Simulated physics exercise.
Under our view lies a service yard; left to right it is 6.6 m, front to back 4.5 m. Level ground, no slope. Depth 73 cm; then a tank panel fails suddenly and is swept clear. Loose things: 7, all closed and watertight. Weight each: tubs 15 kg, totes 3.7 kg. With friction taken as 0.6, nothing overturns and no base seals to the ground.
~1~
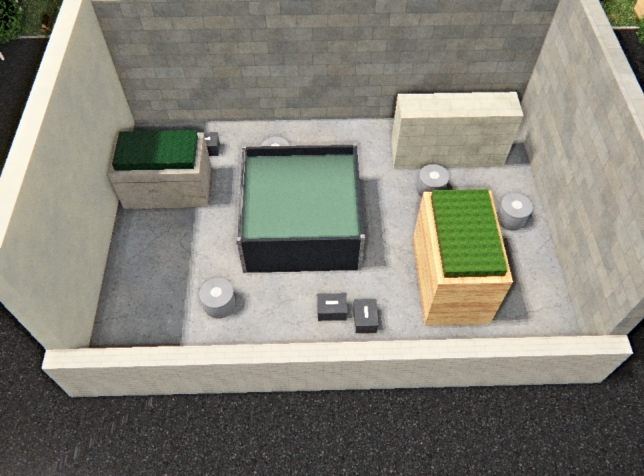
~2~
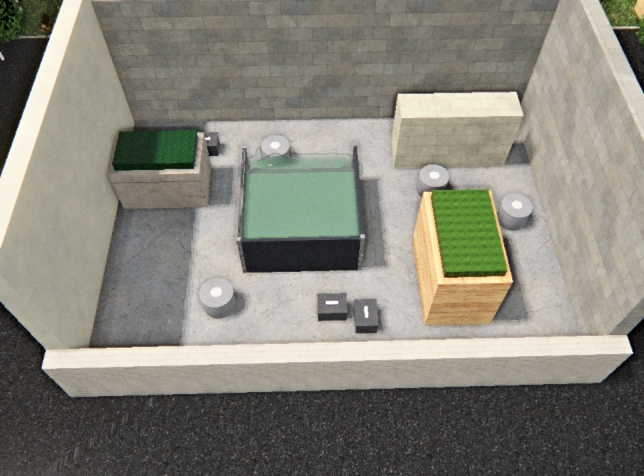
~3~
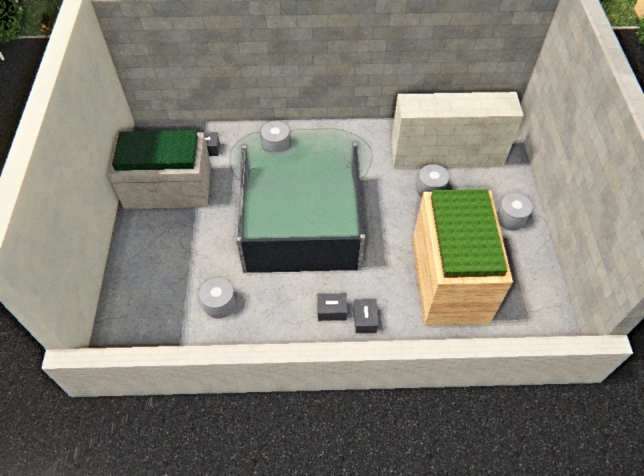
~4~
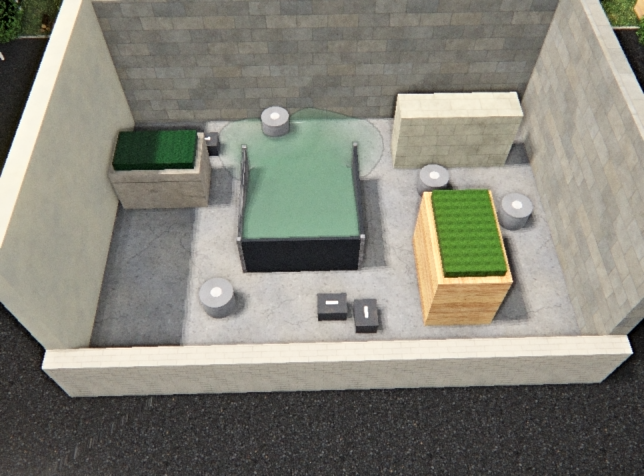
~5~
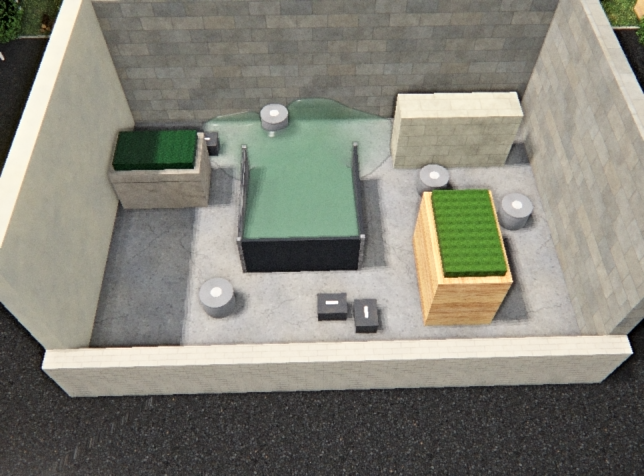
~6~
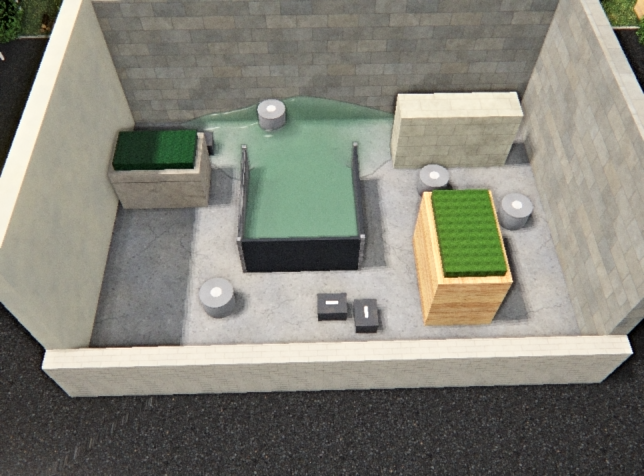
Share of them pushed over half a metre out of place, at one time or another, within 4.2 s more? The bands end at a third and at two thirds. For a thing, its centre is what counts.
A third to two thirds.
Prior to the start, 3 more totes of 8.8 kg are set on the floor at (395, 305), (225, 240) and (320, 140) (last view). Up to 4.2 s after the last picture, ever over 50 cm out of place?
Within it, beyond it, beyond it.
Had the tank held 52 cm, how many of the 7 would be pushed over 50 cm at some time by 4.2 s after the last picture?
That would make 2 of them.
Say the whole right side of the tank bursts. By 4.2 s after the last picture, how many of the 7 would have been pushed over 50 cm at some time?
6.
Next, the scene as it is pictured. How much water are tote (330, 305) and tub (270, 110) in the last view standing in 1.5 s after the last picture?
Close to 0 and 27 centimetres.
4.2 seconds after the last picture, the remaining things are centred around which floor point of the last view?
The centre sits near (308, 246).
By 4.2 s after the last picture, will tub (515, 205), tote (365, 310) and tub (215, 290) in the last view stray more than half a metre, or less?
Beyond the mark, within the mark, within the mark.
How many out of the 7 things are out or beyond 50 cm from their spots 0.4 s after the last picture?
Count then: 1.
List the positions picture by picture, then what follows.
In the first picture, a tub at (275, 147) rests on the ground; a tote at (205, 139), on the bottom; water covers 2.6 m2; 0 of 7 have shifted.
In the second picture, a tub at (275, 146) rests on the ground, 4 cm from its start; a tote at (205, 139), on the bottom; 3.5 m2 under water; 0 of 7 have shifted.
In the third picture, a tub at (275, 131), on the bottom, 33 cm from its start; a tote at (205, 139) rests on the ground; 4.7 m2 under water; 1 of 7 have shifted.
In the fourth picture, a tub at (275, 116) rests on the ground, 68 cm from its start; a tote at (205, 139) rests on the ground; 5.9 m2 under water; 1 of 7 have shifted.
In the fifth picture, a tub at (274, 113), afloat, 73 cm from its start; a tote at (205, 139), on the bottom; water covers 6.4 m2; 1 of 7 have shifted.
In the sixth picture, a tub at (271, 109) floats, 72 cm from its start; a tote at (200, 139) rests on the ground, 9 cm from its start; water covers 6.7 m2; 2 of 7 have shifted.
Then, 0.4 s after the last picture 1 of 7 are over 50 cm from their spots; 1 afloat.
Then, 1.5 s after the last picture 2 of 7 are over 50 cm from their spots; 2 afloat.
Then, 2.8 s after the last picture 3 of 7 are over 50 cm from their spots; 2 afloat.
Then, 4.2 s after the last picture 2 of 7 are over 50 cm from their spots, and 3 have been at some point; 4 afloat.
